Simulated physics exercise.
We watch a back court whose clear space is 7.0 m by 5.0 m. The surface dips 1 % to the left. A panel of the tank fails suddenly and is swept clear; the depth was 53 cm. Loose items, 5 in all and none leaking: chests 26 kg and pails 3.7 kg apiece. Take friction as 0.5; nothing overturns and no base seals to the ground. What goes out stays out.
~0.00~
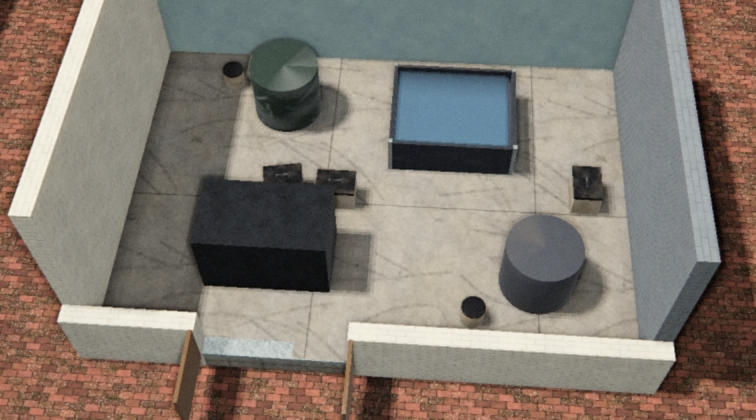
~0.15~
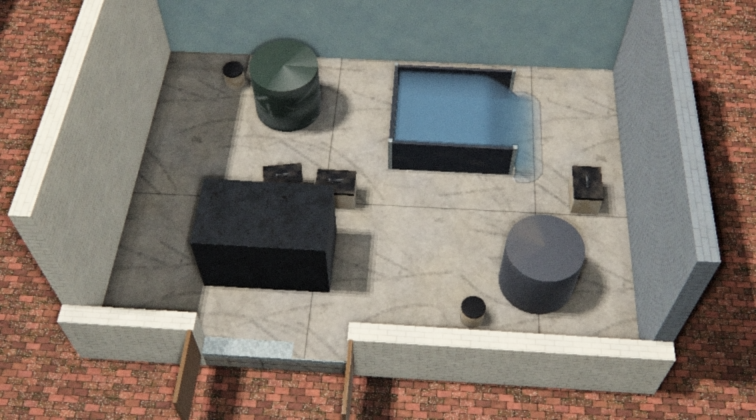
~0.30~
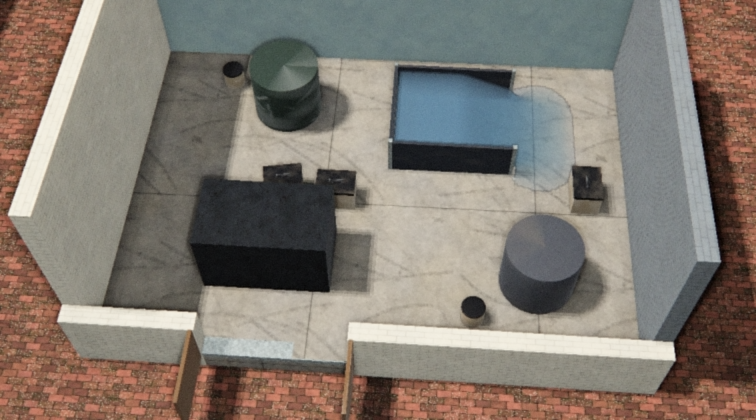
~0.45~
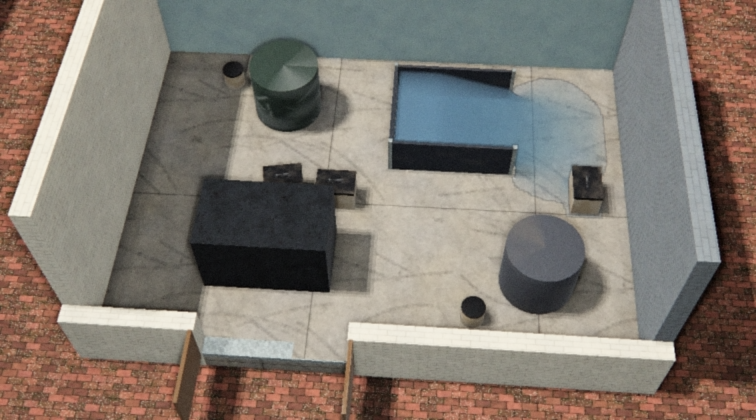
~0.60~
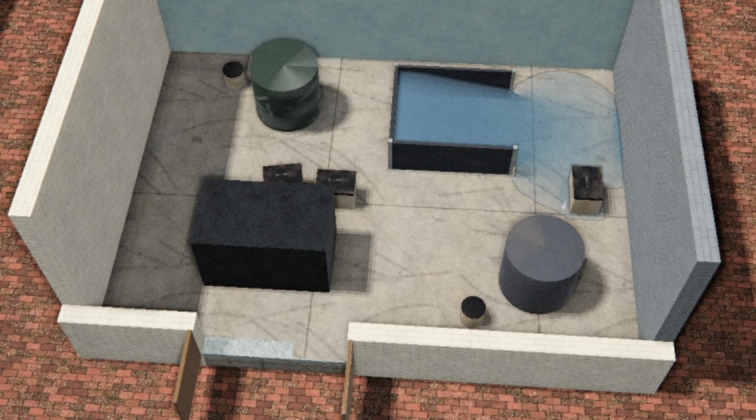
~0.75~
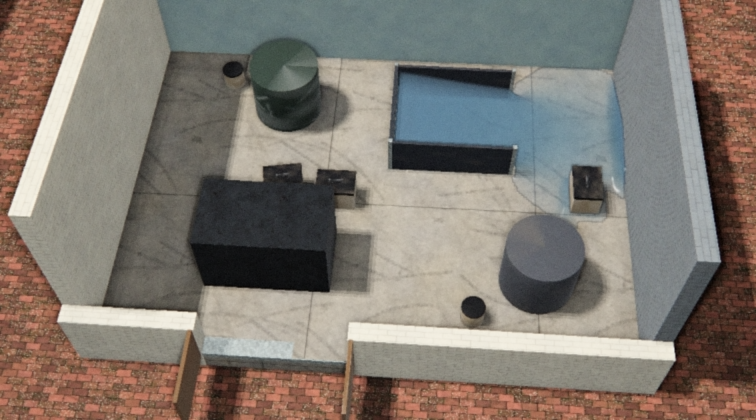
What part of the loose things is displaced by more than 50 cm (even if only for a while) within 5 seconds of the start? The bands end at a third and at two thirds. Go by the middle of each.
It is from one to two thirds.
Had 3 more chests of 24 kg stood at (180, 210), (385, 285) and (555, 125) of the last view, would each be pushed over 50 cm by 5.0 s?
In turn: Under, short of it, more.
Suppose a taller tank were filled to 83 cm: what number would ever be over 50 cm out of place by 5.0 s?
In that case 3 of them.
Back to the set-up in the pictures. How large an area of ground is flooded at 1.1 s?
About 7.0 m2.
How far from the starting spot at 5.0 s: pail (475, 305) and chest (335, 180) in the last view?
In turn: 80 cm, 0 cm.
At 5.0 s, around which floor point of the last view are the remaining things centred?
Around (356, 218).
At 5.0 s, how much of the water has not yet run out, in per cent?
Some 100 per cent remains.
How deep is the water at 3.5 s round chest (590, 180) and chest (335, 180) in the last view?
About 12 and 0 cm.
After 1.1 s 0 of 5 are over 50 cm from their spots; 0 afloat.
After 2.2 s 1 of 5 are over 50 cm from their spots; 0 afloat.
After 3.5 s 1 of 5 are over 50 cm from their spots; 1 afloat.
After 5.0 s 2 of 5 are over 50 cm from their spots, and 2 have been at some point; 0 afloat.
